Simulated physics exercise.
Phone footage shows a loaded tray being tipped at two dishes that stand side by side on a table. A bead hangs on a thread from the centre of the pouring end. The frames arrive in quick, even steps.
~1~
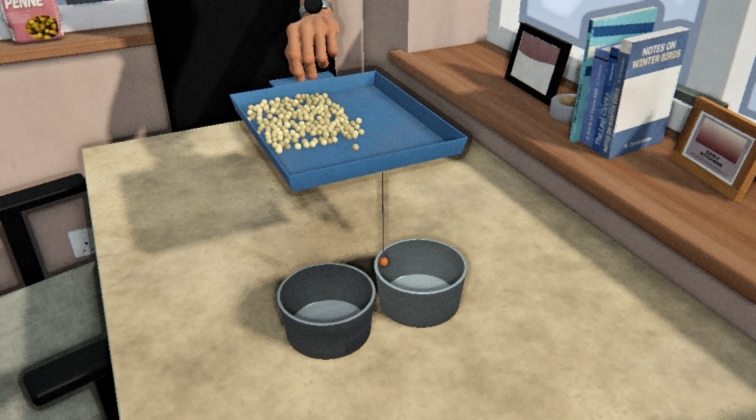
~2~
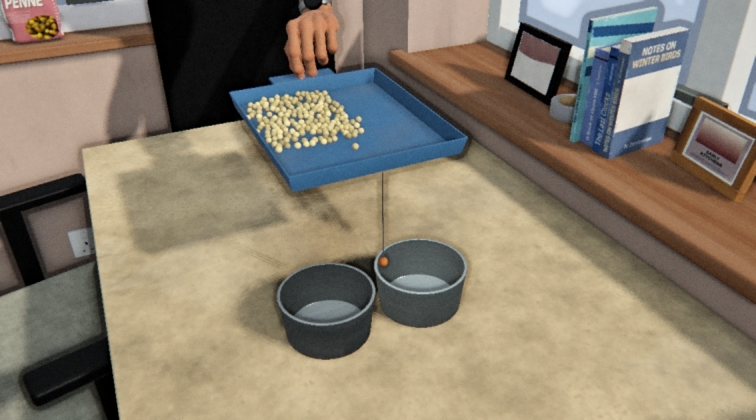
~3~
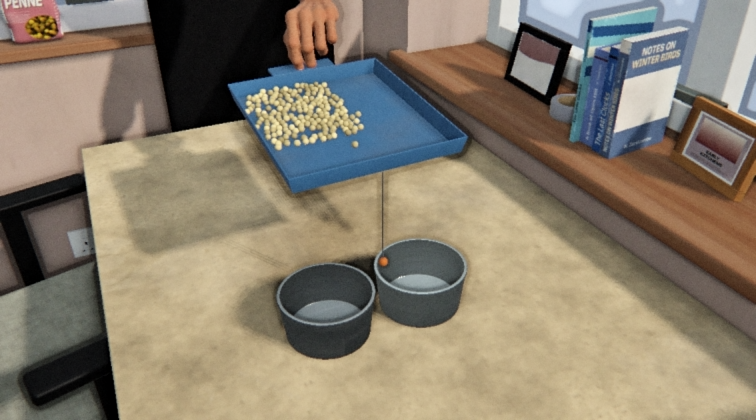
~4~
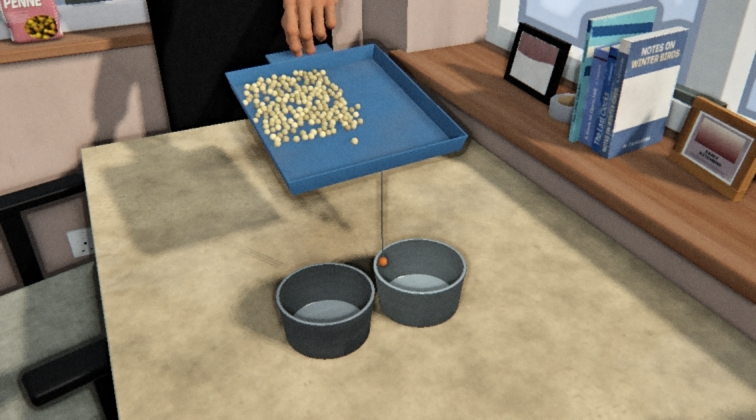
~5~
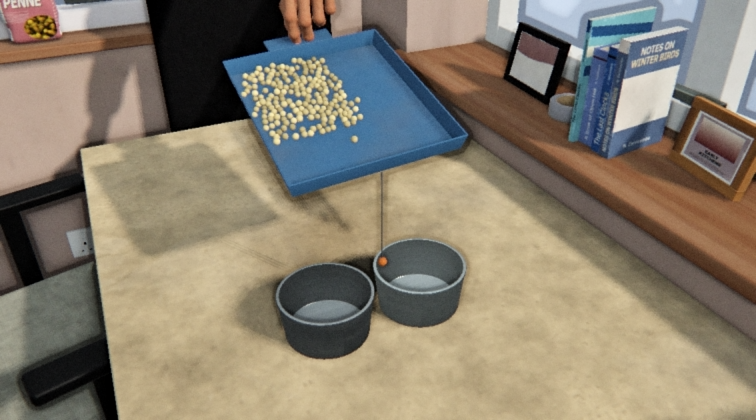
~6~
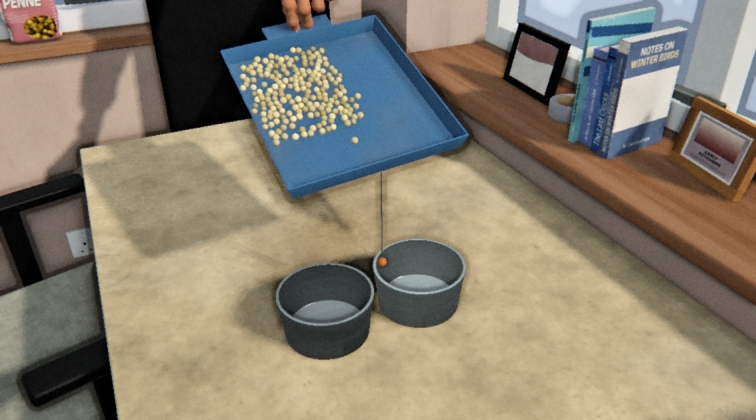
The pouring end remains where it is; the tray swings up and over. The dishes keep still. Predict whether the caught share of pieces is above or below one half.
Most of the load lands in the dishes.
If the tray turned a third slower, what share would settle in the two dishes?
Expected result: Around 90 per cent.
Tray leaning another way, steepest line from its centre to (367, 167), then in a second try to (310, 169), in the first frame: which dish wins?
The first place favours the left of the two, the second the left of the two.
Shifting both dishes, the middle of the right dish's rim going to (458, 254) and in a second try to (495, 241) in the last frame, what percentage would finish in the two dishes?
20, then 0 %.
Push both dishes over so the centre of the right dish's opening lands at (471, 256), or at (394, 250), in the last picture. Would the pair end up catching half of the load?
Result - try one, below the halfway mark; try two, below the halfway mark.
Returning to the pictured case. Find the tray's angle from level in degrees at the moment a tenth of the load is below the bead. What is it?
That would be about 65 degrees from level.
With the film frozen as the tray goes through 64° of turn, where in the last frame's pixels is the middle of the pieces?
In the last view, the load is centred close to (316, 188).
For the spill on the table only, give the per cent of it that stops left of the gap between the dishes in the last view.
That comes to about 60 per cent of the pieces.
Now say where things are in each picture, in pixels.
Corners of the pouring end at (292, 174) and (462, 137), level; middle of the load at (307, 118), soya beans; left dish at (345, 337); right dish at (442, 305); bead on its thread at (383, 262), in the first frame.
Corners of the pouring end at (292, 174) and (462, 137), level; middle of the load at (306, 116), in the second frame.
Corners of the pouring end at (292, 176) and (462, 136), tipped barely, lowest at the left corner; middle of the load at (306, 110), in the third frame.
Corners of the pouring end at (291, 179) and (462, 135), tipped a little, lowest at the left corner; middle of the load at (305, 102), in the fourth frame.
Corners of the pouring end at (291, 182) and (462, 134), tipped a little, lowest at the left corner; middle of the load at (304, 94), in the fifth frame.
Corners of the pouring end at (291, 185) and (463, 133), tipped clearly, lowest at the left corner; middle of the load at (303, 89), most on the move; left dish at (344, 337); right dish at (441, 305), in the sixth frame.
Soon, tray tipped steeply; most on the tray; a stray few in the left dish; a small part outside both; about a quarter in the air.
A while on, tray tipped past a quarter turn; about a quarter on the tray; about a third in the left dish; about a quarter outside both; about a quarter in the air.
Towards the end, tray tipped past a quarter turn; most in the left dish; about a quarter outside both.
Finally, tray tipped past a quarter turn; most in the left dish; none in the right dish; about a quarter outside both.
